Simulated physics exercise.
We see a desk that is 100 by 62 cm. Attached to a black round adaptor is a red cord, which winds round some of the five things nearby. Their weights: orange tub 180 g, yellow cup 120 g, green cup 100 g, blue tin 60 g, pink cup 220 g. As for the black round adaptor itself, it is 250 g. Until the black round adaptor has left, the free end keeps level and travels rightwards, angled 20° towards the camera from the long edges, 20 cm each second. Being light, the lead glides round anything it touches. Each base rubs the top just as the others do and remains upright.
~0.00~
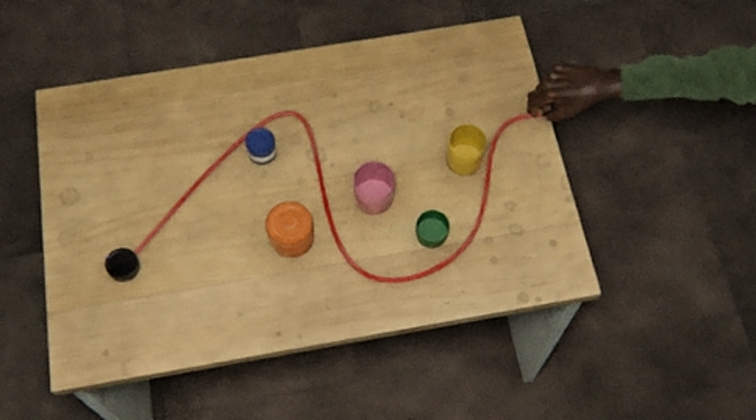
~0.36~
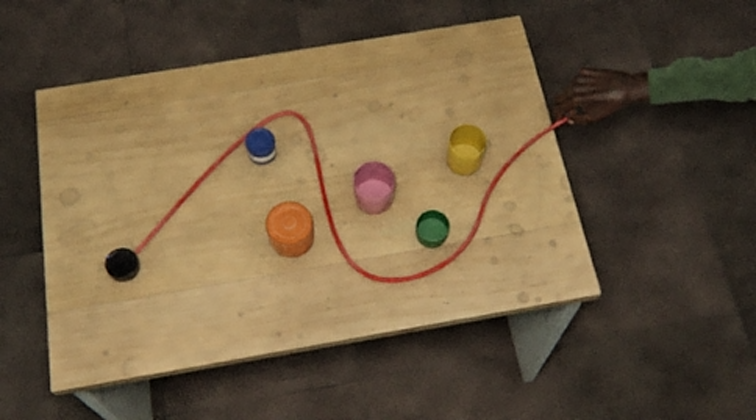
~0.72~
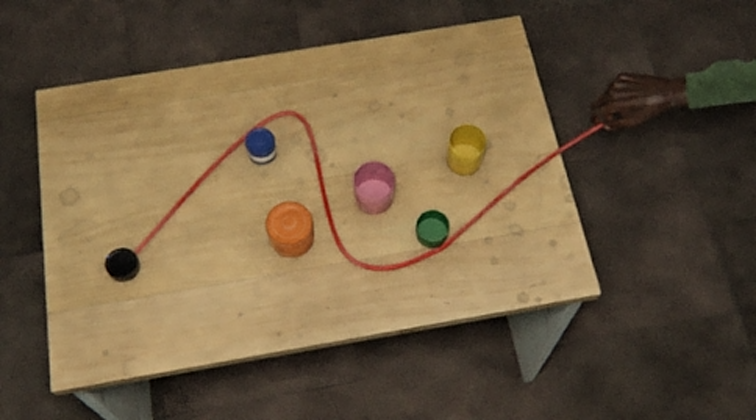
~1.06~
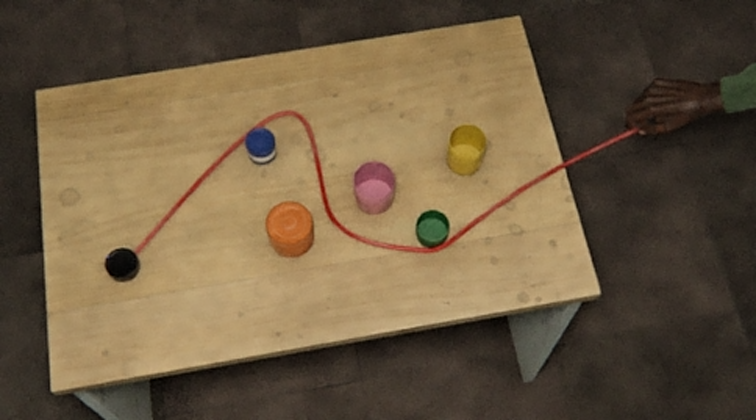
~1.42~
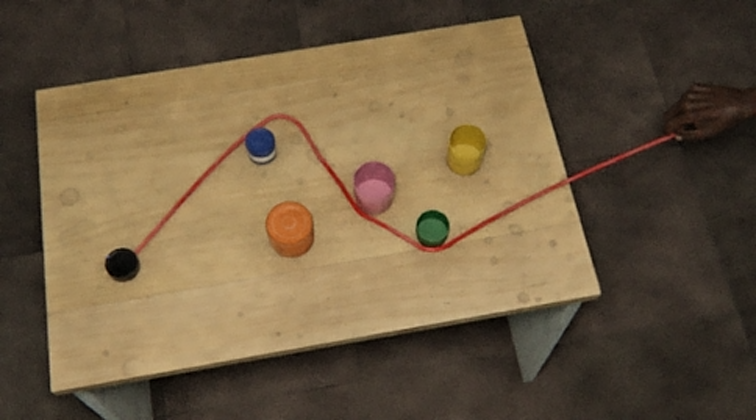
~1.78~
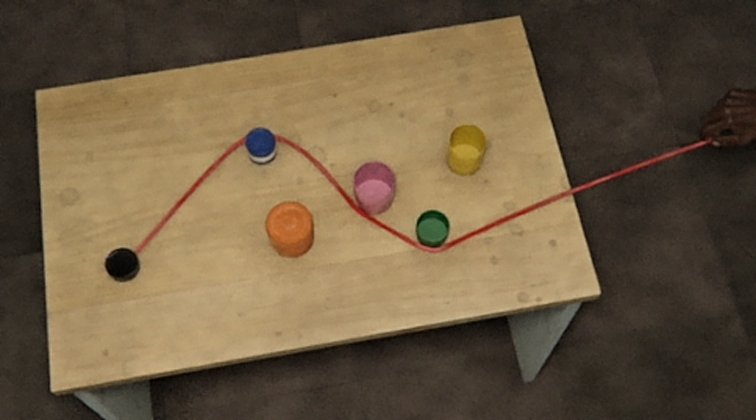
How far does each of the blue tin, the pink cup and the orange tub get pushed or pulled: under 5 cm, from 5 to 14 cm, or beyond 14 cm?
Blue tin: Beyond the upper mark; pink cup: Under the lower mark; orange tub: Under the lower mark.
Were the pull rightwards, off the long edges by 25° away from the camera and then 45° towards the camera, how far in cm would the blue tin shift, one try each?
It would shift around 20 cm the first time and around 22 cm the second time.
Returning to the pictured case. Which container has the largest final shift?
The blue tin.
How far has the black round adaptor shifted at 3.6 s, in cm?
About 10 cm.
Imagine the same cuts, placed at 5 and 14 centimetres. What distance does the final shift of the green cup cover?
Net result: The green cup shifts moderately.
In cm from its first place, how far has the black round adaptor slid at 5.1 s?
Some 40 cm.
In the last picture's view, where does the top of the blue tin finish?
Top at rest: Close to (256, 244) in pixels.
At 3.6 s, the black round adaptor has slid 11 cm. Moved, blue tin 21 cm, green cup 7 cm.
At 5.1 s, the black round adaptor has slid 41 cm. Moved, blue tin 21 cm, green cup 7 cm, orange tub 3 cm.
At 6.6 s, the black round adaptor has slid 69 cm. Moved, blue tin 21 cm, green cup 7 cm, orange tub 3 cm, pink cup 2 cm.
At 7.8 s, the black round adaptor is off the top. Moved, blue tin 21 cm at (256, 244), green cup 7 cm, orange tub 3 cm at (300, 231), pink cup 2 cm at (381, 175).
